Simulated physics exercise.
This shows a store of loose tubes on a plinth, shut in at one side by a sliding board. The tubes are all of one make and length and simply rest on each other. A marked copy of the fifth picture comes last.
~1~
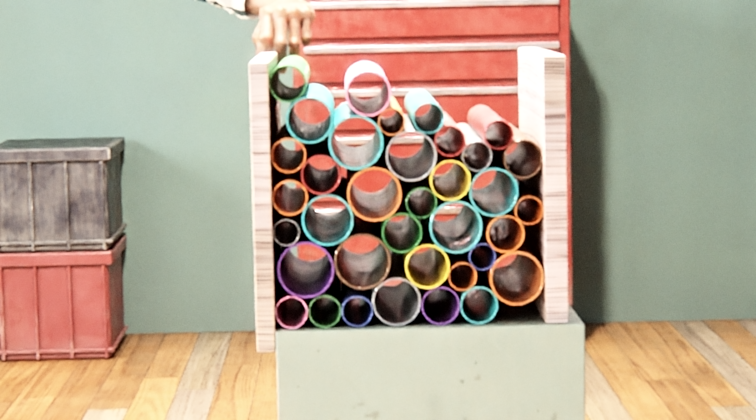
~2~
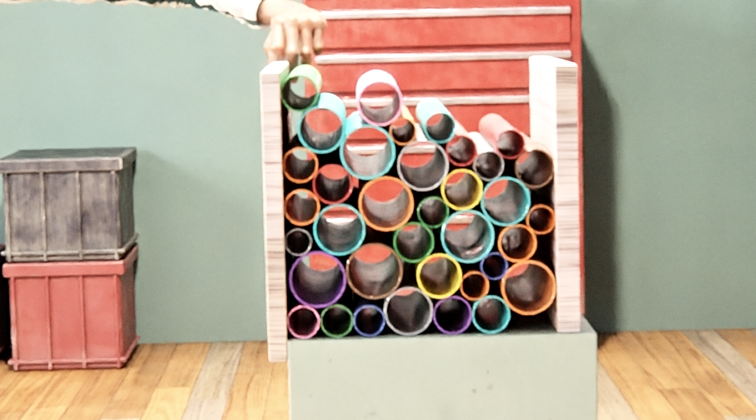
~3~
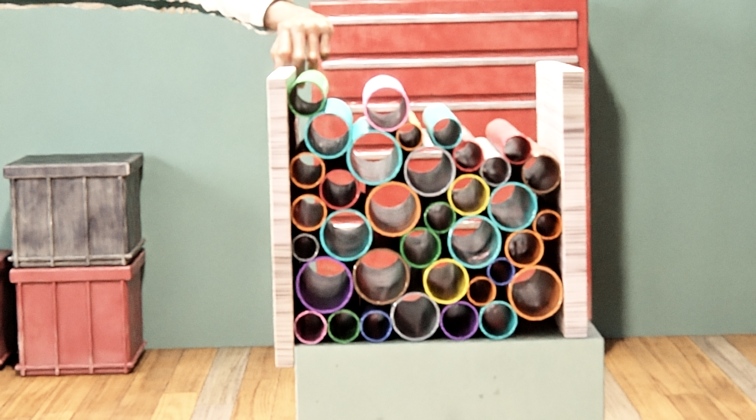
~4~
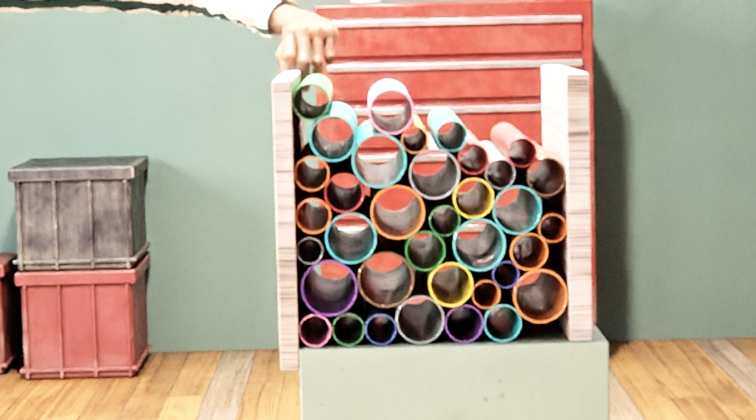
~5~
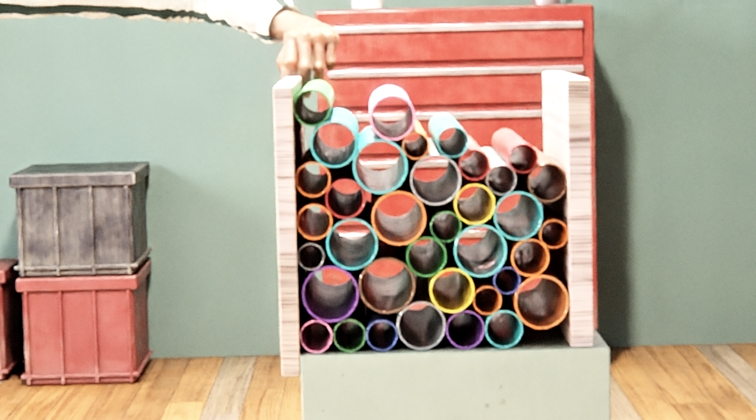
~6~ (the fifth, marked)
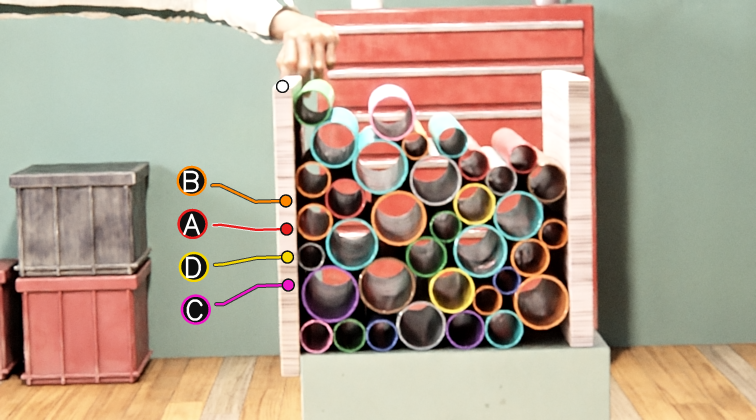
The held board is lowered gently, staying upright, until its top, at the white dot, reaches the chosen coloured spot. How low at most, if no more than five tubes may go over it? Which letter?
Slide it to A.
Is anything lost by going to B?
At B: Yes.
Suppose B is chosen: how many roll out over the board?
The count is one.
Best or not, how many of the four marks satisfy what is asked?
Two of the four.
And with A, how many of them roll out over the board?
The count is three.
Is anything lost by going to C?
Yes.
On the marked copy, A at (287, 229); B at (286, 201); C at (289, 285); D at (288, 257); the white dot at (283, 87).
With A. Early on, top of the board (294, 149).
Further on, top of the board (296, 224).
At the end, top of the board (296, 228), three out over the board.
As for the rest, B one out over the board; C more than five out over the board; D more than five out over the board.
